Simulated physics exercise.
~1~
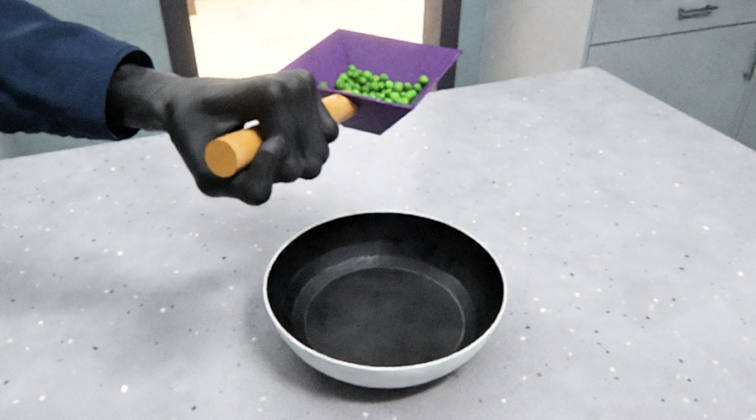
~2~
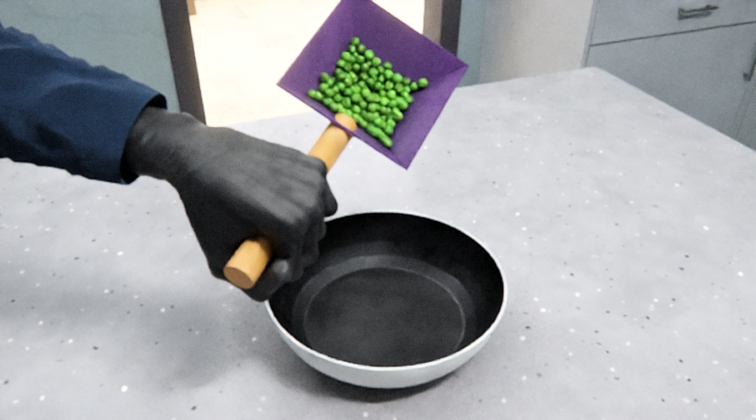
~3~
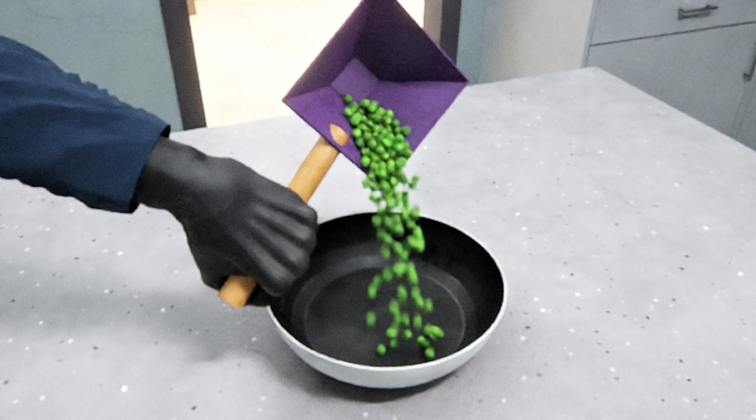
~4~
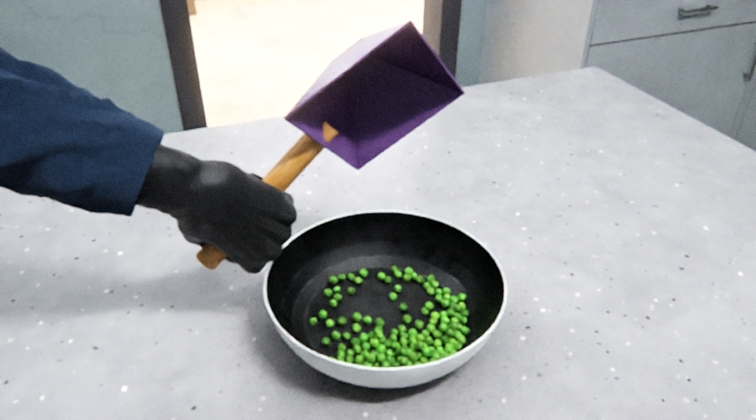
A black-gloved hand in a blue sleeve tipped a purple scoop of green peas over a dark pan on a speckled counter, and the peas poured down in a stream until the scoop was empty and they lay scattered inside.
